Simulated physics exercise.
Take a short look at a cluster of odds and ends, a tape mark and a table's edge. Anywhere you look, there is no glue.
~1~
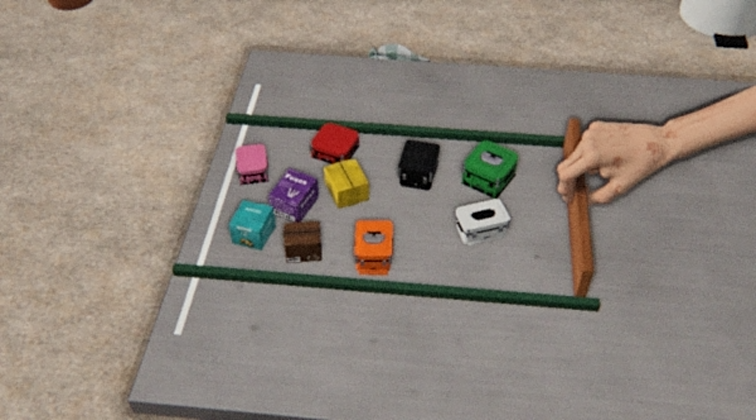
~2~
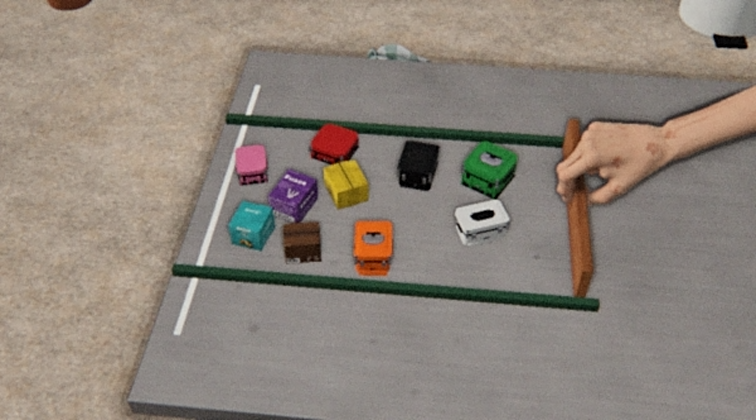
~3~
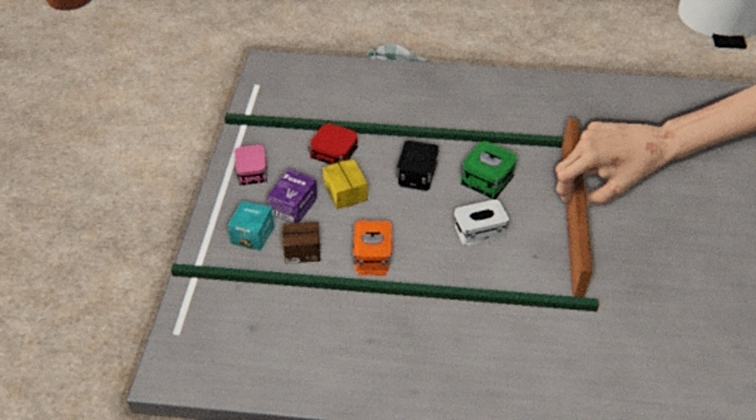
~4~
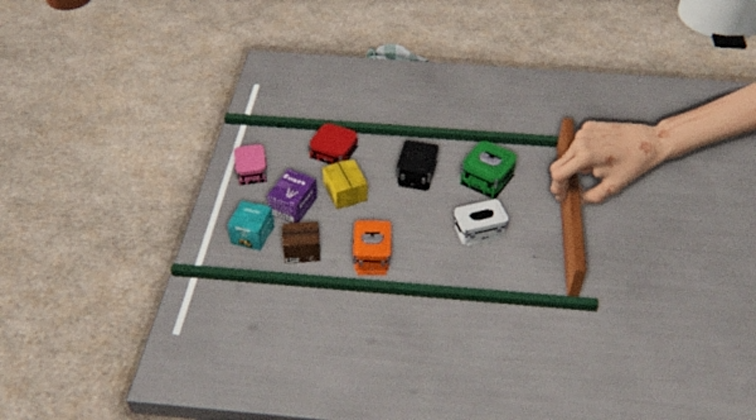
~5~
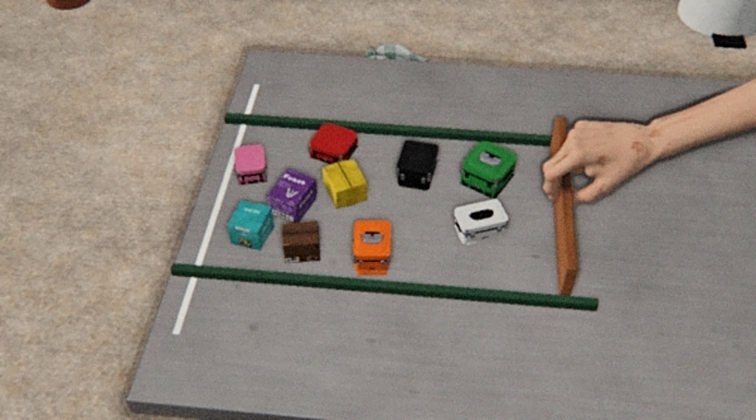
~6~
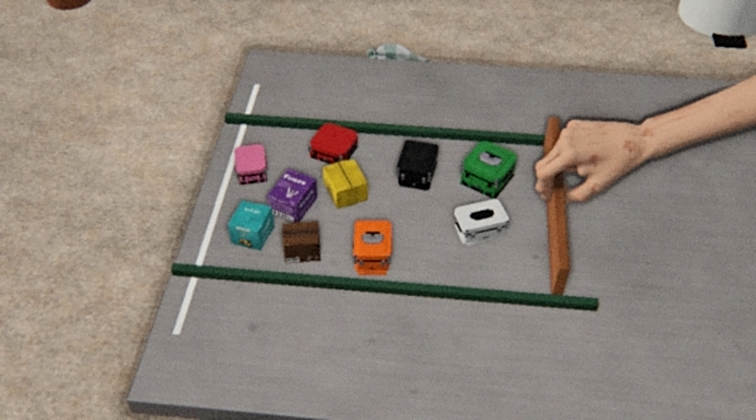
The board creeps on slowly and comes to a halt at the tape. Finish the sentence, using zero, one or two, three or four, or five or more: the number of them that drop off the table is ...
The number that drop off the table is five or more.
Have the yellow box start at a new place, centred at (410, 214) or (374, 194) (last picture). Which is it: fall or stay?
Well, the yellow box is gone in the first case and is gone in the second.
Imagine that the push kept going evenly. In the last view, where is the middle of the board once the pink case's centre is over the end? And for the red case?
Points: About (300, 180) and about (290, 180).
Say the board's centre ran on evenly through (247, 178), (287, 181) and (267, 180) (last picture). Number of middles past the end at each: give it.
Result per place: 7; 2; 4.
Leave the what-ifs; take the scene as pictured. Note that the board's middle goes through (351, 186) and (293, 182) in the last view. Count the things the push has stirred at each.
At the first spot 9, then 10.
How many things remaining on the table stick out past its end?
It totals 3.
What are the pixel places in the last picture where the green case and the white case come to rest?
Green case at (210, 155), white case at (195, 195).
Soon after, none off yet; pink case at rest near (251, 165); turquoise box at rest near (251, 225); purple box at rest near (293, 196).
After that, none off yet; pink case at rest near (251, 165); turquoise box displaced a little near (239, 236); purple box displaced about its own width near (264, 211).
And then, one off so far; pink case on its side near (186, 198); turquoise box displaced well along near (167, 238); purple box displaced well along near (184, 206).
In the end, the number that fall off is five or more; gone, black case, yellow box, red case, brown box, purple box, turquoise box and pink case.
